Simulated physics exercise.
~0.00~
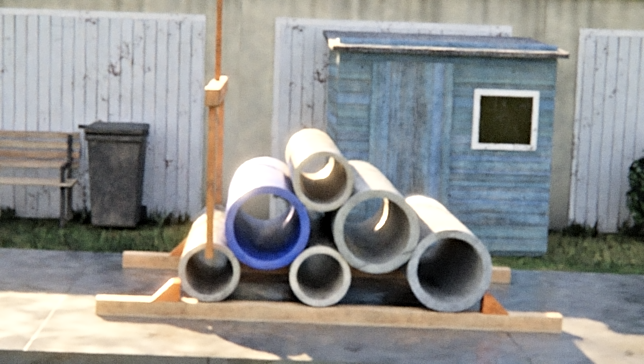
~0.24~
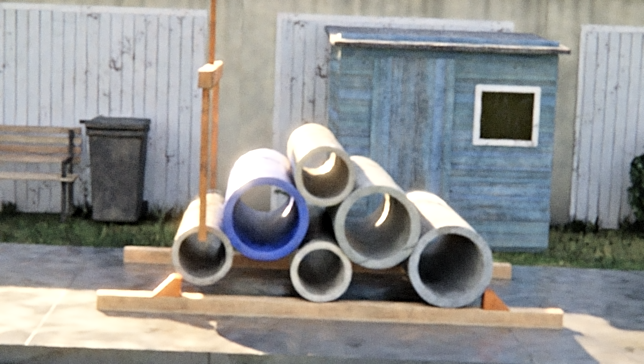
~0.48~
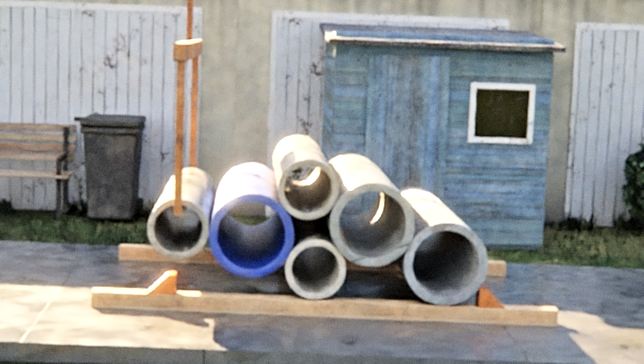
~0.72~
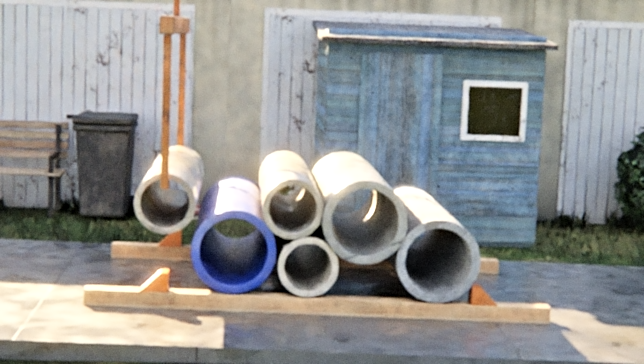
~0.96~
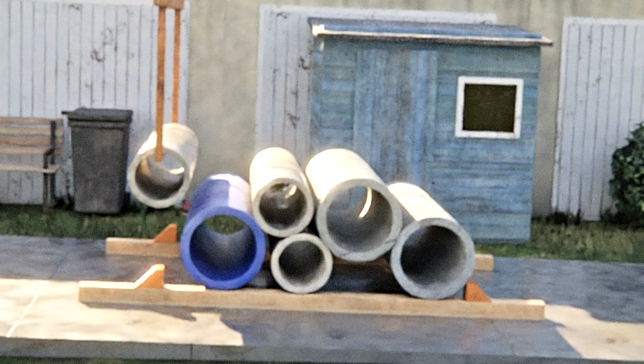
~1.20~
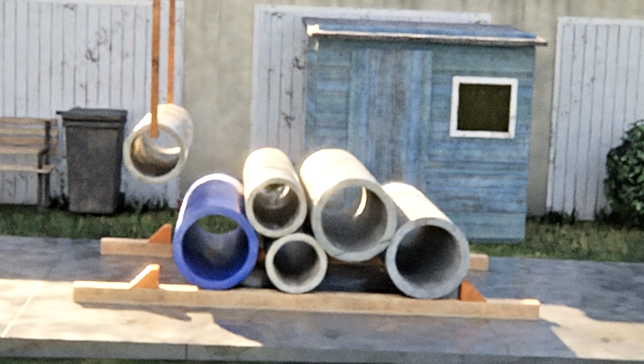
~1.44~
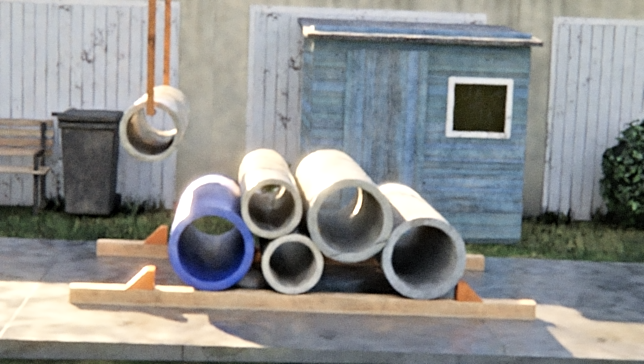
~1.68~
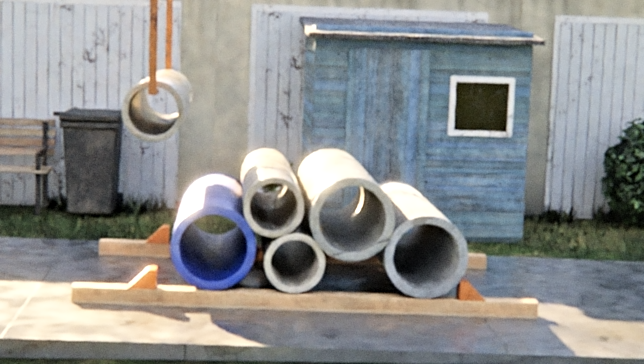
In this clip, orange straps lift the leftmost concrete pipe from a stack on wooden bearers in front of a blue shed, while the blue pipe rolls down to the left and neighbouring pipes shift; the stack settles against the left wedge as the lifted pipe hangs above.
